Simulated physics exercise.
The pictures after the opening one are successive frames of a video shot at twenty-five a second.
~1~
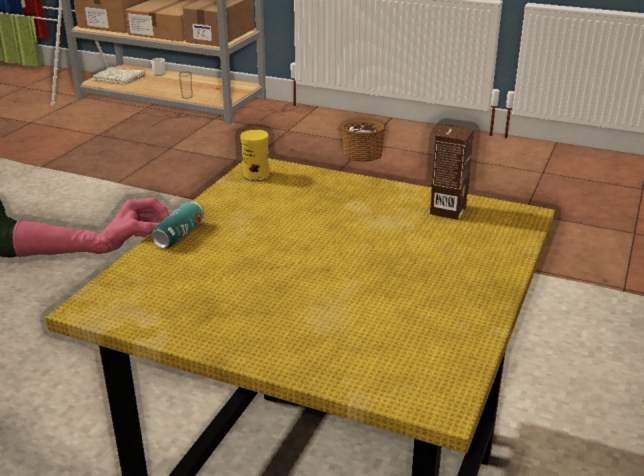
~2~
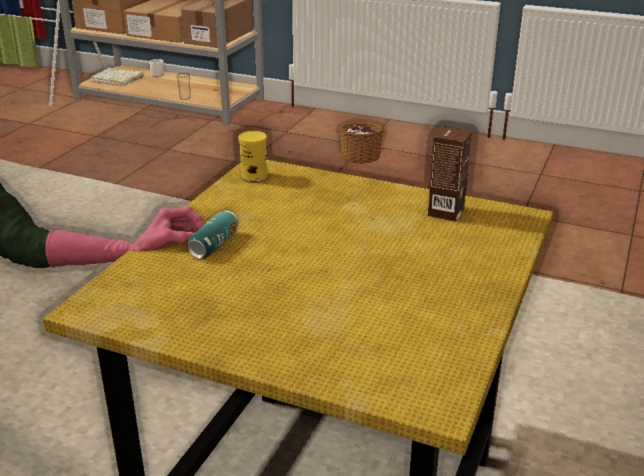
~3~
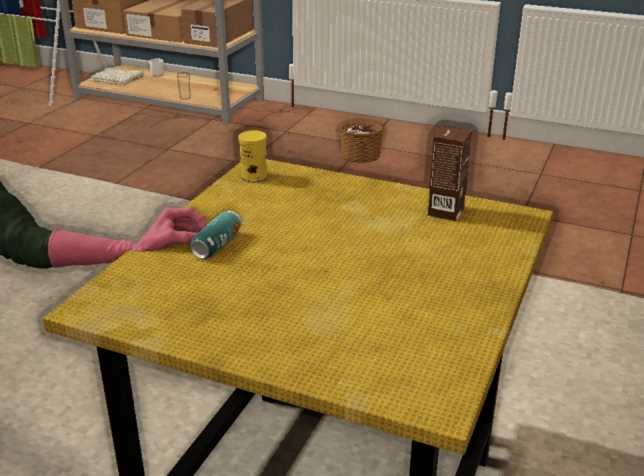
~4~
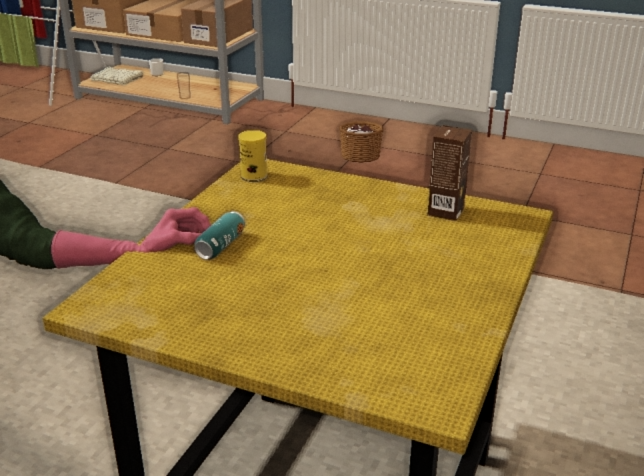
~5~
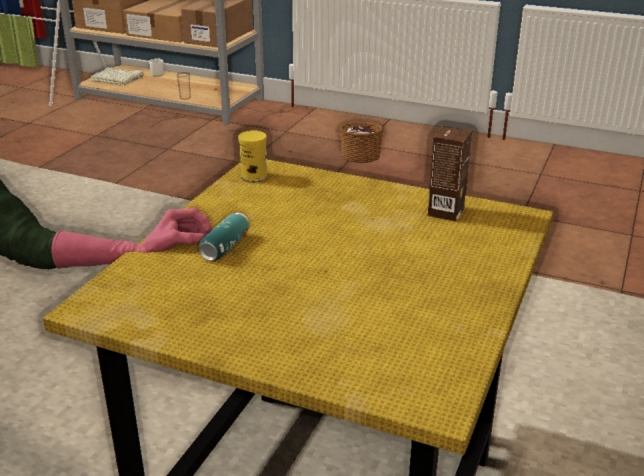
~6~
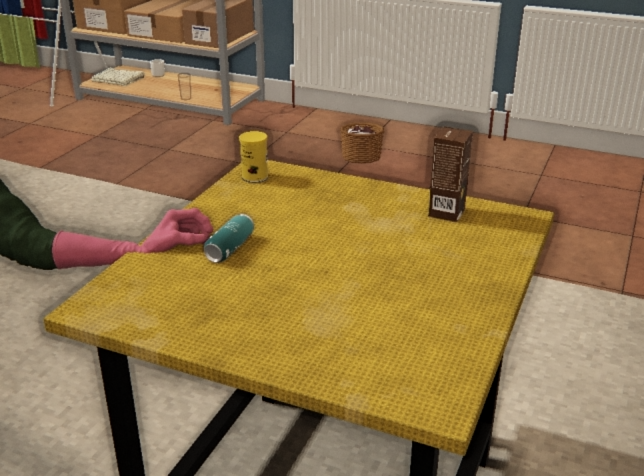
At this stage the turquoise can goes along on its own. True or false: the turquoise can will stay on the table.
True.
Then, 0.10 s later than the last frame, turquoise can moved about its own width near (238, 240).
Then, 0.20 s later than the last frame, turquoise can moved about its own width near (244, 241).
Then, 0.40 s later than the last frame, turquoise can moved about its own width near (248, 242).
When it is over, moved from the start, turquoise can. End places, in pixels of the last picture, turquoise can near (248, 242).
